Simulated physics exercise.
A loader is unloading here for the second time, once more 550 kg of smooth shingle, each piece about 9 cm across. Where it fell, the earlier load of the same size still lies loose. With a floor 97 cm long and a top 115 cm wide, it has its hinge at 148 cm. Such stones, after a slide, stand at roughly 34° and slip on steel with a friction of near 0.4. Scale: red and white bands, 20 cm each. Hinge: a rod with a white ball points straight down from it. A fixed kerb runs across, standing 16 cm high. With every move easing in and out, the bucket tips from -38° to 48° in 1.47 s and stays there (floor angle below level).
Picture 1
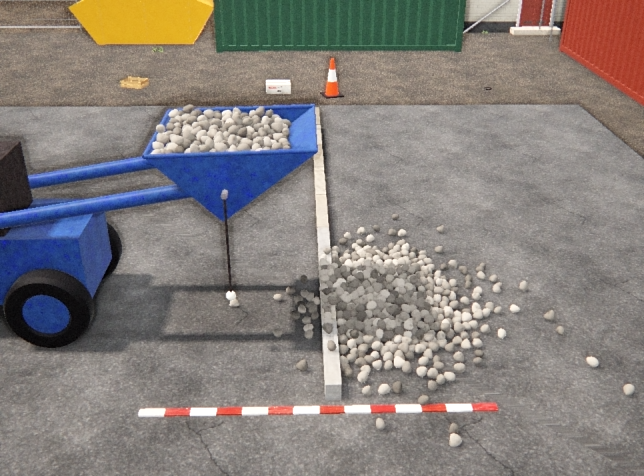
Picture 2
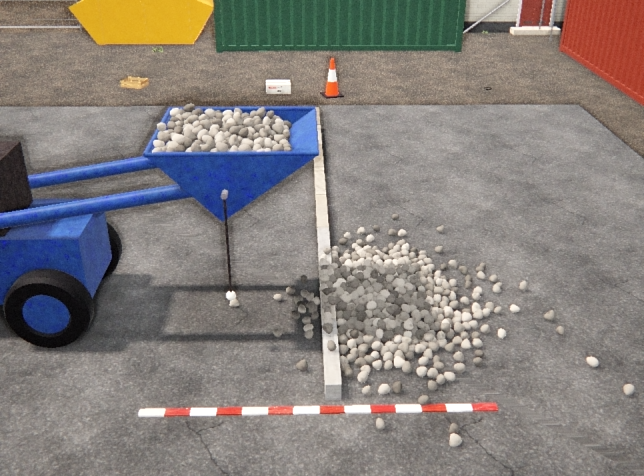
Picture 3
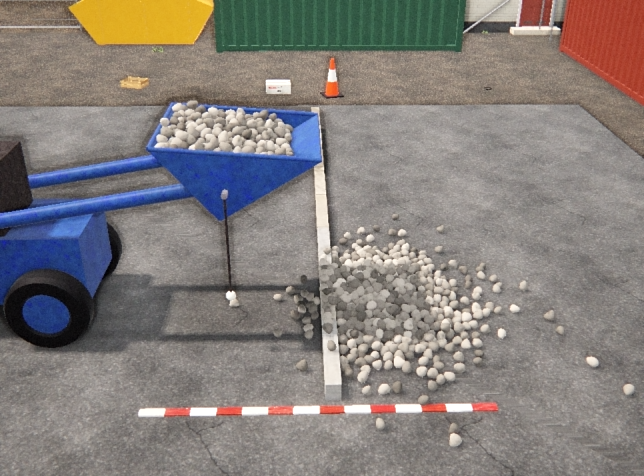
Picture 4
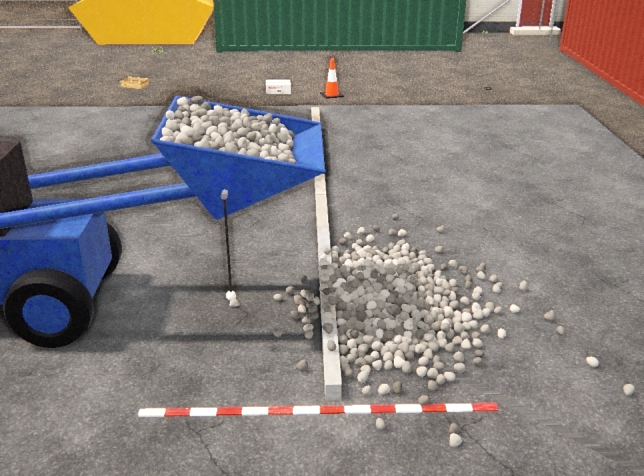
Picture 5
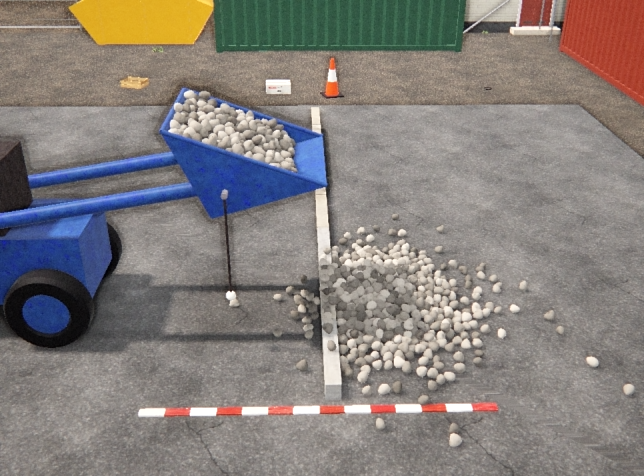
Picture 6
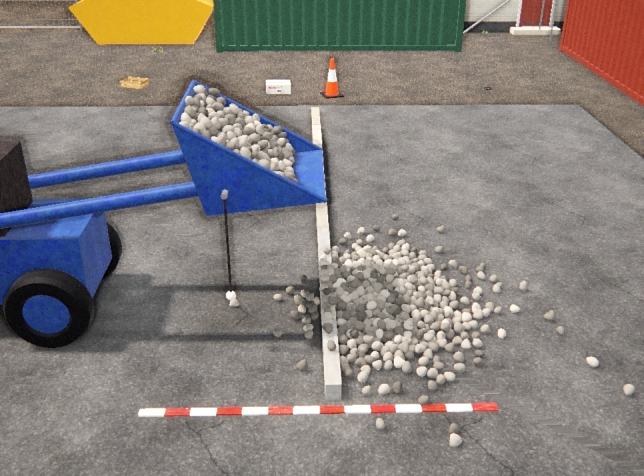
The clip shows a blue loader holding a bucket full of rounded grey stones beside a pale kerb, near a loose pile of similar stones, as the bucket gradually tilts, its right-hand lip lowering and its back rising.
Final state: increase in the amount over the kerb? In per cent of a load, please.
About 49 %.
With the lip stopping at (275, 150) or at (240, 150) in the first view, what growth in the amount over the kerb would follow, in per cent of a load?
First place: Roughly 10 %; second place: Roughly 5 %.
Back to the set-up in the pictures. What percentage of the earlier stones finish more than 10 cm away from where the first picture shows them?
20 %.
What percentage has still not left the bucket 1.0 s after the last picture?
15 %.
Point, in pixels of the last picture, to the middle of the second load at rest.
I'd say close to (331, 293).
Then, 0.5 s after the last picture the floor is at 34°; in per cent of one load, 94 in the bucket, 12 on this side of the kerb, 93 over the kerb; the foremost stones are at (542, 317).
Then, 1.0 s after the last picture the floor is at 48°; in per cent of one load, 15 in the bucket, 64 on this side of the kerb, 121 over the kerb; the foremost stones are at (542, 317).
Then, 1.3 s after the last picture the floor is at 48°; in per cent of one load, 0 in the bucket, 59 on this side of the kerb, 141 over the kerb; the foremost stones are at (542, 317).
Then, 4.1 s after the last picture the floor is at 48°; in per cent of one load, 0 in the bucket, 57 on this side of the kerb, 142 over the kerb; the foremost stones are at (554, 332). Net gain over the kerb, 49.
